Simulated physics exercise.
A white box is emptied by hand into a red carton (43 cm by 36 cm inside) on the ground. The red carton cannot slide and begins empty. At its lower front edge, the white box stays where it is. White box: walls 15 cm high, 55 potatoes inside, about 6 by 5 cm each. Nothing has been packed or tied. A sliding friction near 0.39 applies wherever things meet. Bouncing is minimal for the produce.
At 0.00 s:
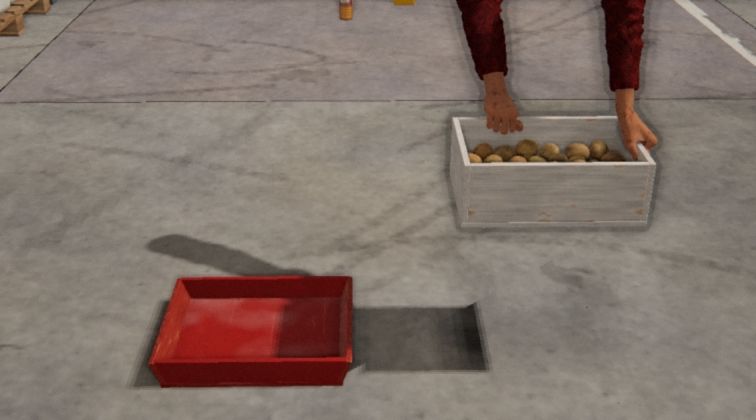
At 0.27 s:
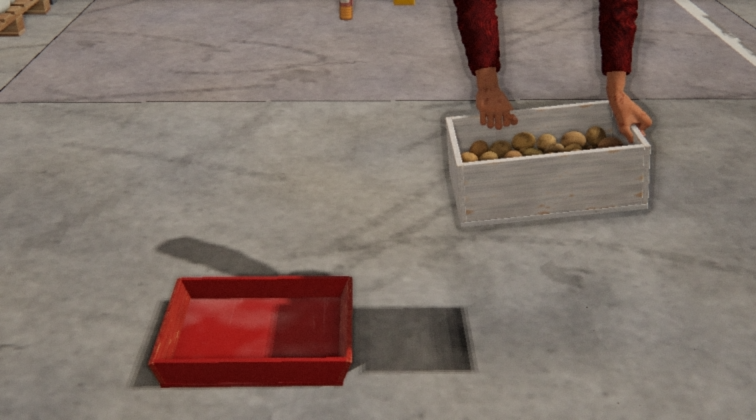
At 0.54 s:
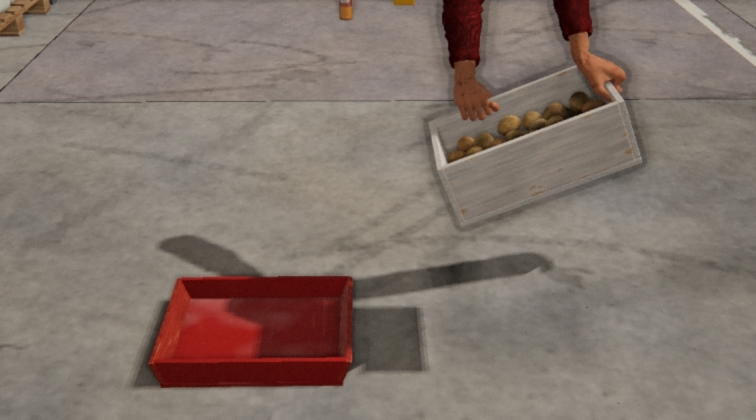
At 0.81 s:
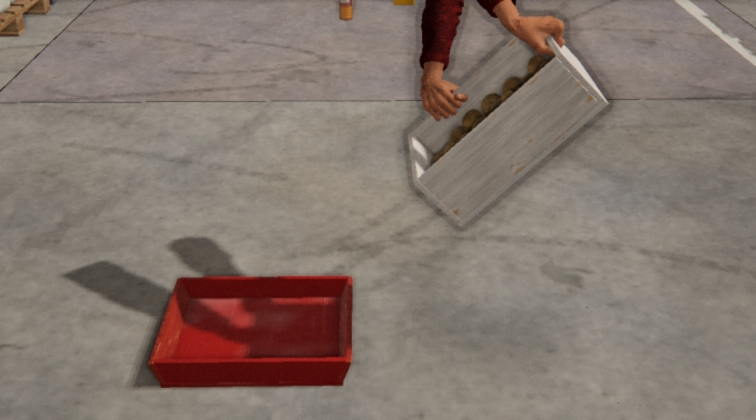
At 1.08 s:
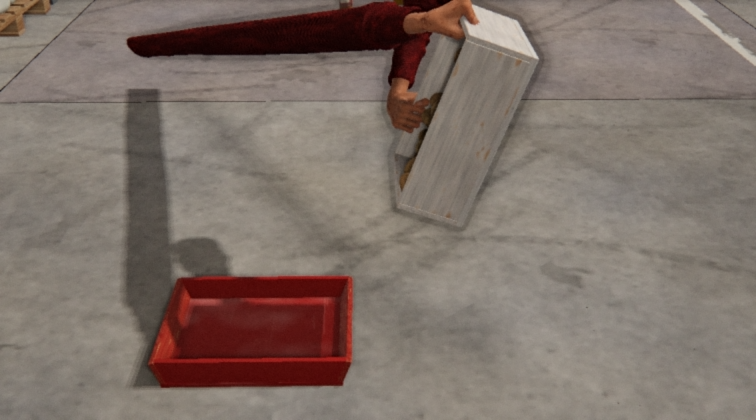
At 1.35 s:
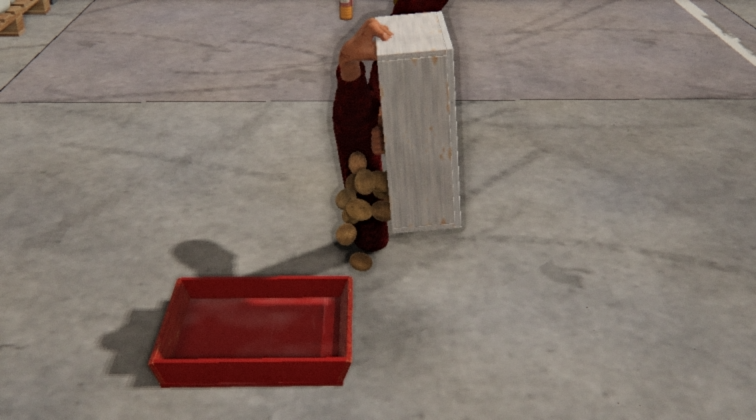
Two hands tilt a white box leftward until potatoes tumble out beside a red carton.
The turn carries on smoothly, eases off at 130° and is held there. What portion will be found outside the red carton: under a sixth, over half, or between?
Of the load, the part that ends up outside the red carton is in the sixth-to-half band.
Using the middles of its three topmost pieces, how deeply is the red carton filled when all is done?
It comes to close to 4 centimetres.
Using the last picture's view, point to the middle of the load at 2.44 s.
I'd say close to (281, 323).
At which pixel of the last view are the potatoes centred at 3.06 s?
Look near pixel (281, 323).
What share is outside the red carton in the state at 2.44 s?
Close to 25 in a hundred.
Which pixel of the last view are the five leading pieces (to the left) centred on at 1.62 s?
Close to (257, 328).
After 1.62 s, tilt 115°; 25 still in the white box, 10 in the red carton, 1 outside the red carton and 19 in the air.
After 1.96 s, tilt 129°; 34 in the red carton, 16 outside the red carton and 5 in the air.
After 2.44 s, tilt 130°; 41 in the red carton and 14 outside the red carton.
Final count (at 3.06 s), 41 in the red carton and 14 outside the red carton. Asked share, 14 of 55, 25 per cent.
